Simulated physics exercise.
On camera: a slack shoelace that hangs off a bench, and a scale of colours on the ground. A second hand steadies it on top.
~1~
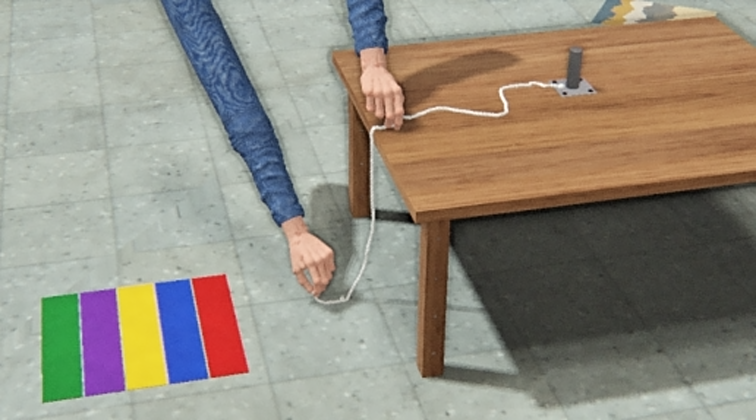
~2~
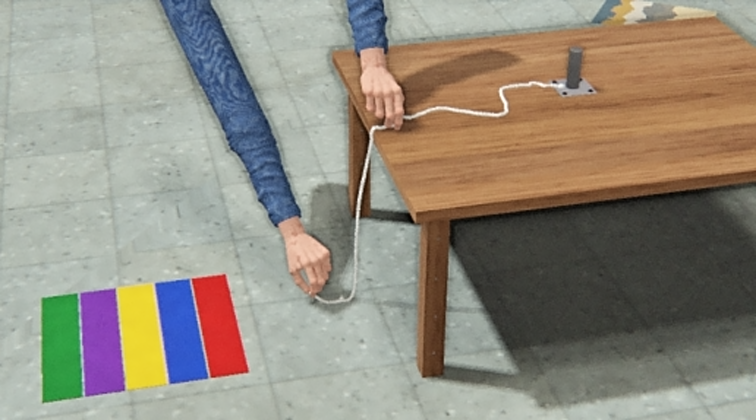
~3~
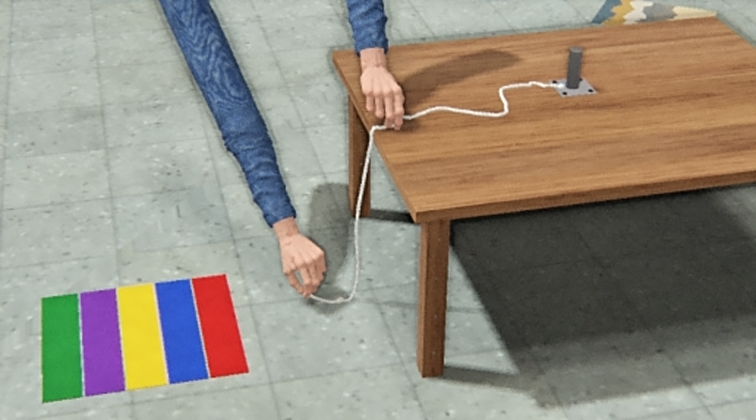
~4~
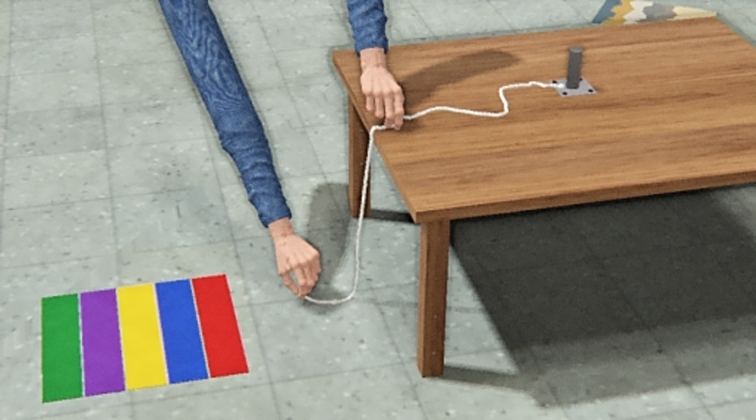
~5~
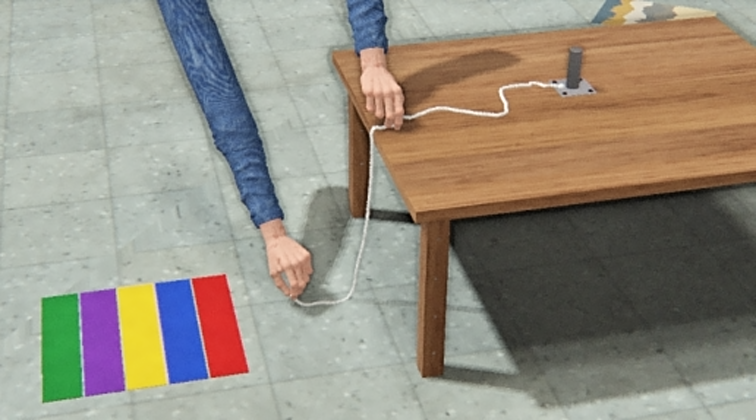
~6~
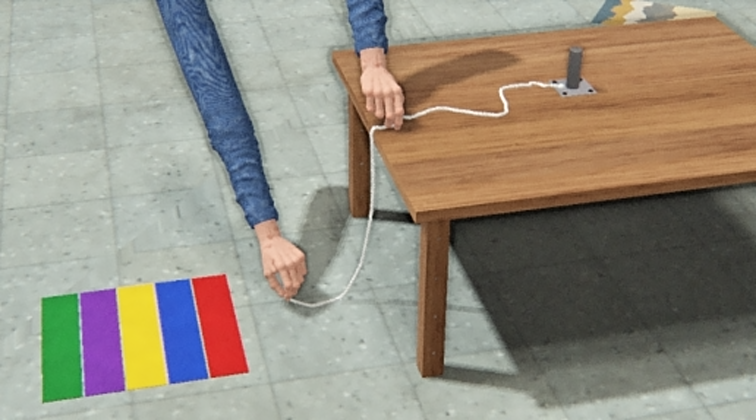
A pale tiled floor is seen from above at an angle by a camera that stays still. A brown wooden bench stands at the right with a white shoelace running from a grey post over its edge, and green, purple, yellow, blue and red stripes lie at lower left. One blue-sleeved hand stays at the edge while the other slowly draws the slack lace's low end slightly left.
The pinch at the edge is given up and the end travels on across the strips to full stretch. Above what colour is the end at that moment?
The end stops over the purple strip.
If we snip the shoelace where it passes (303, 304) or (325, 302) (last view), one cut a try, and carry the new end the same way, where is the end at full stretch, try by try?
Near (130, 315) and (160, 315).
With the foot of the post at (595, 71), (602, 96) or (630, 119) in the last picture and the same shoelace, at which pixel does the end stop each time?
The places are (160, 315), (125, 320) and (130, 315).
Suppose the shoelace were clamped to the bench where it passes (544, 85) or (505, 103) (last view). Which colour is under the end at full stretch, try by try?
Try by try: Purple; yellow.
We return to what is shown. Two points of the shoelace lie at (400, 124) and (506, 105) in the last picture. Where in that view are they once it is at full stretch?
Near (337, 153) and (467, 107).
A little later, end near (183, 309); over blue.
Next, end near (129, 317); over yellow.
When it is tight, end near (97, 321); over purple. It gets as far as the purple strip.
